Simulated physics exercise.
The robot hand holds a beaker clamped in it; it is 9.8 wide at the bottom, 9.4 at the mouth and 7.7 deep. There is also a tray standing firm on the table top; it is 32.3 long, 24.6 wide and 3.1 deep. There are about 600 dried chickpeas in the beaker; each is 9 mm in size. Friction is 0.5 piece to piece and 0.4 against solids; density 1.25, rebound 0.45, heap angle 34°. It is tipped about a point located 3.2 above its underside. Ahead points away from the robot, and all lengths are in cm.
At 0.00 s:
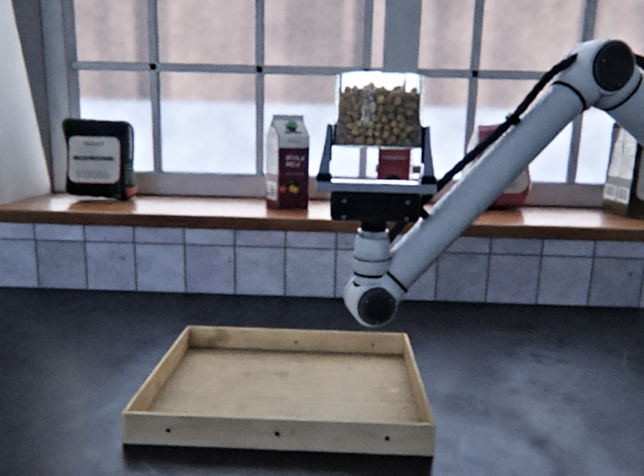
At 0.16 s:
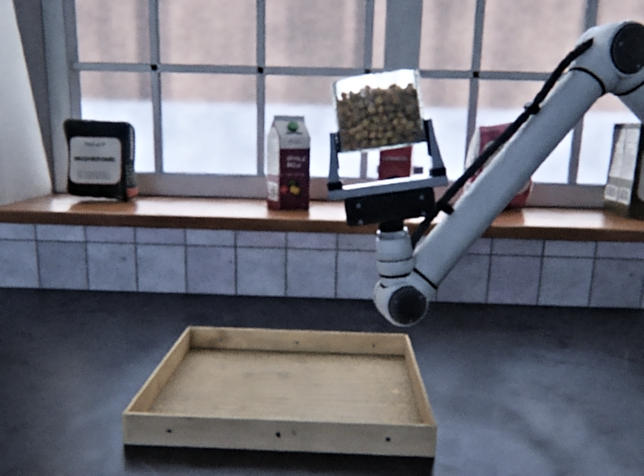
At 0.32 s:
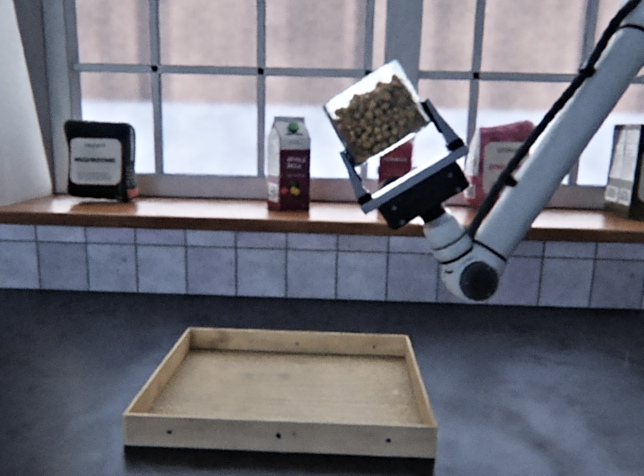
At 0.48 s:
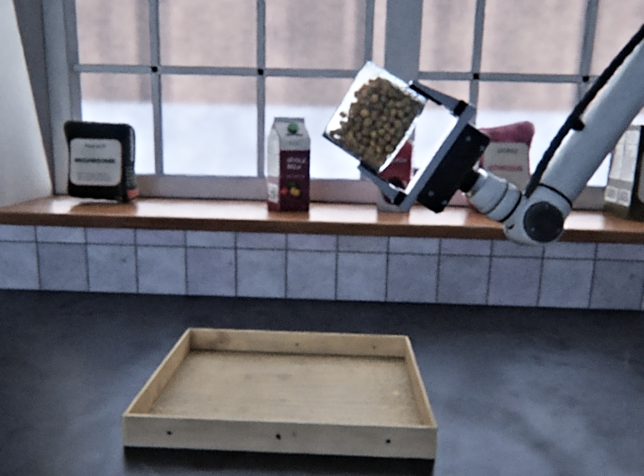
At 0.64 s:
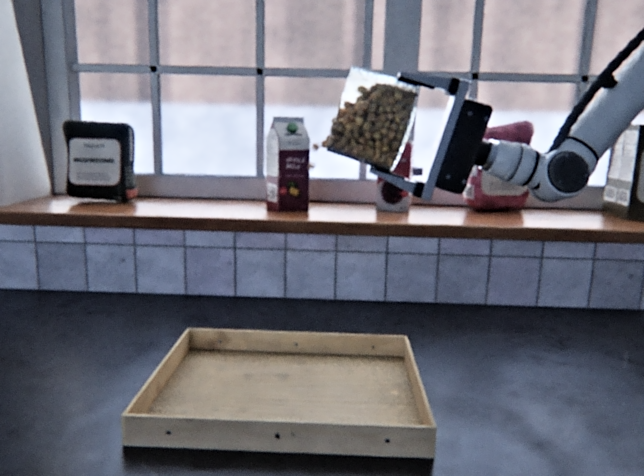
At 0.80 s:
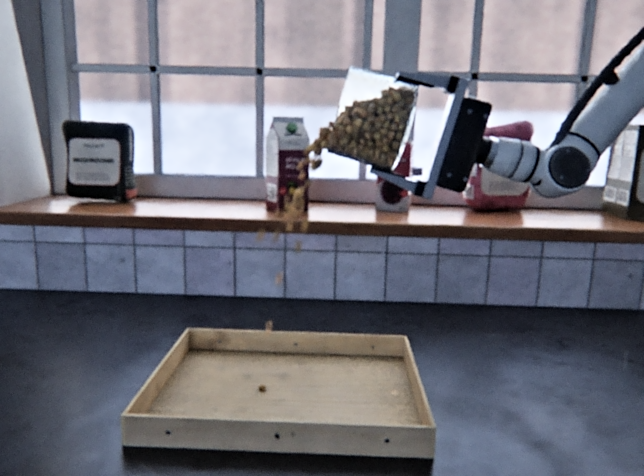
We see a robot arm holding a clear beaker of dried chickpeas upright, then tilting it steadily to the left until chickpeas slide over its rim and drop in a thin stream toward a shallow wooden tray.
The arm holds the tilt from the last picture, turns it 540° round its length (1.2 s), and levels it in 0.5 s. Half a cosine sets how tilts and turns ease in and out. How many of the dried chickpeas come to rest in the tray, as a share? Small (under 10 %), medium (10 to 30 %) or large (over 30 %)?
Large.
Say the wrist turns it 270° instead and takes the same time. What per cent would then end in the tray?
Estimate: Approx. 40 per cent.
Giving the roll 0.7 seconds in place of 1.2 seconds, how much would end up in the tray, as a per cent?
Around 20 %.
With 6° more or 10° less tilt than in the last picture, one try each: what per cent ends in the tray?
Estimates: Close to 60 % and 15 %.
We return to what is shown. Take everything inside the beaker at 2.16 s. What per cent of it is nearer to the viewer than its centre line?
Some 60 per cent.
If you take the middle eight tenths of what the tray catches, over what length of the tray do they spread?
It spans something like 20 centimetres, give or take.
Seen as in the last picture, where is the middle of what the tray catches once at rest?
Middle: Close to (235, 390).
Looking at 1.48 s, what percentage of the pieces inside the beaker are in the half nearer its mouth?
Roughly 35 percent.
After 1.48 s, tipped 76°, highest piece 39 above the table; 455 in the beaker, 120 in the tray, 30 in flight or on a rim.
After 2.16 s, tipped 58°, highest piece 37 above the table; 360 in the beaker, 223 in the tray, 5 on the table or floor, 17 in flight or on a rim.
After 2.70 s, upright, highest piece 38 above the table; 357 in the beaker, 243 in the tray, 5 on the table or floor.
After 3.40 s, upright, highest piece 38 above the table; 357 in the beaker, 243 in the tray, 5 on the table or floor.
In the end, 357 in the beaker, 243 in the tray, 5 on the table or floor. That is 40 % in the tray.
